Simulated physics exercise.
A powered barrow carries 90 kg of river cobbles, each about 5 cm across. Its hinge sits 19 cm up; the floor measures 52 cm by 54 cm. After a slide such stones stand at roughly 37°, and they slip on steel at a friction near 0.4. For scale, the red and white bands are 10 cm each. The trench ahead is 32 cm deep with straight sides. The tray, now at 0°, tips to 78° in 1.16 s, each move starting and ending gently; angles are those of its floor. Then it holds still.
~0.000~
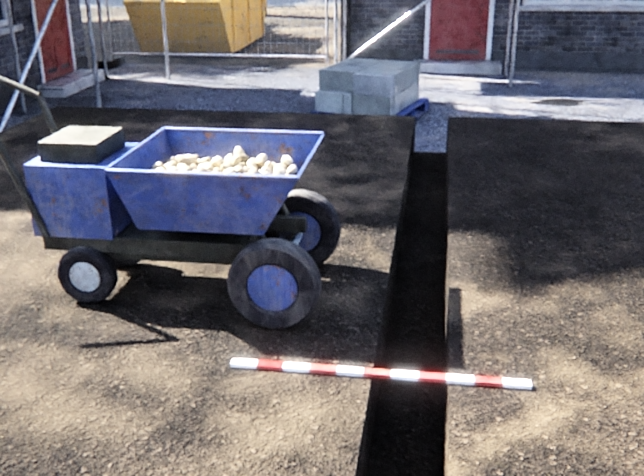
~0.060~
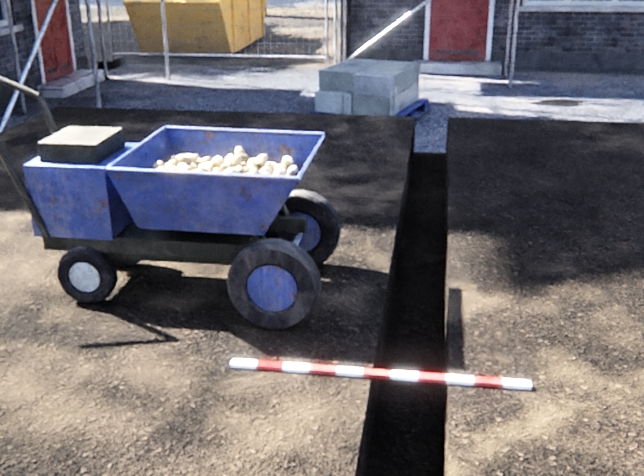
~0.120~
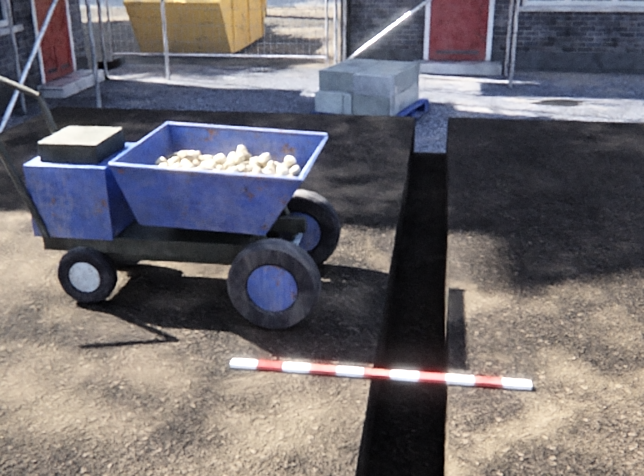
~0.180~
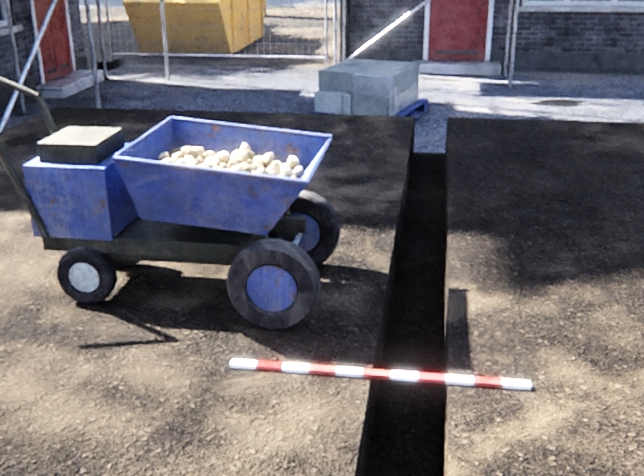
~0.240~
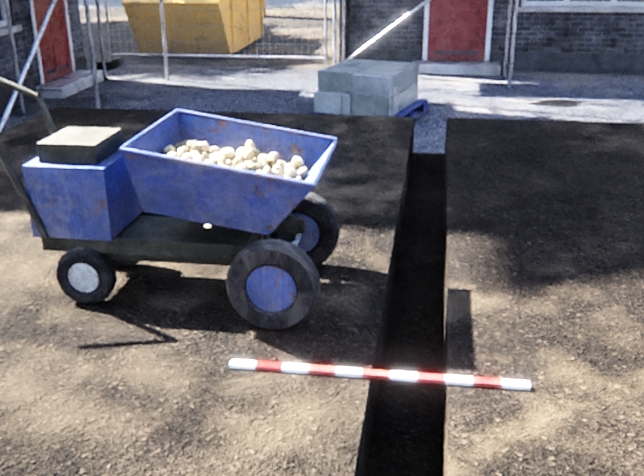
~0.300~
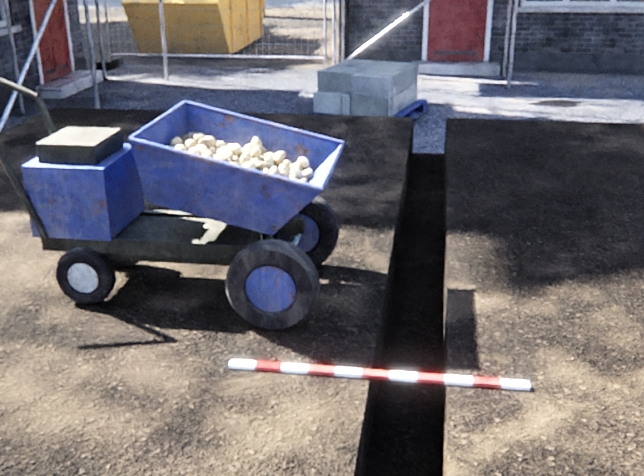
The blue tray of pale stones slowly tilts toward the right on a parked barrow.
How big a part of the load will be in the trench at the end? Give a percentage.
Close to 73 in a hundred.
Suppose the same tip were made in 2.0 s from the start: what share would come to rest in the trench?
In that case some 80 per cent.
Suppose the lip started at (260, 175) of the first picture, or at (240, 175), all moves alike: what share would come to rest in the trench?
About 100 and 80 per cent.
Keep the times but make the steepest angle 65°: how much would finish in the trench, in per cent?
In that case some 55 per cent.
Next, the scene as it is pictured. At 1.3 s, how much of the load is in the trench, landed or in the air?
Some 30 per cent.
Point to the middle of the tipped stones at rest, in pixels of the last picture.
Near (428, 345).
After 0.9 s the floor is at 66°; 100 % in the tray; the foremost stones are at (381, 228).
After 1.3 s the floor is at 78°; 58 % in the tray, 29 % in the trench, 13 % past the trench; the foremost stones are at (494, 299).
After 1.6 s the floor is at 78°; 21 % in the tray, 53 % in the trench, 27 % past the trench; the foremost stones are at (588, 299).
After 3.6 s the floor is at 78°; 0 % in the tray, 73 % in the trench, 27 % past the trench; the foremost stones are past the picture's edge.
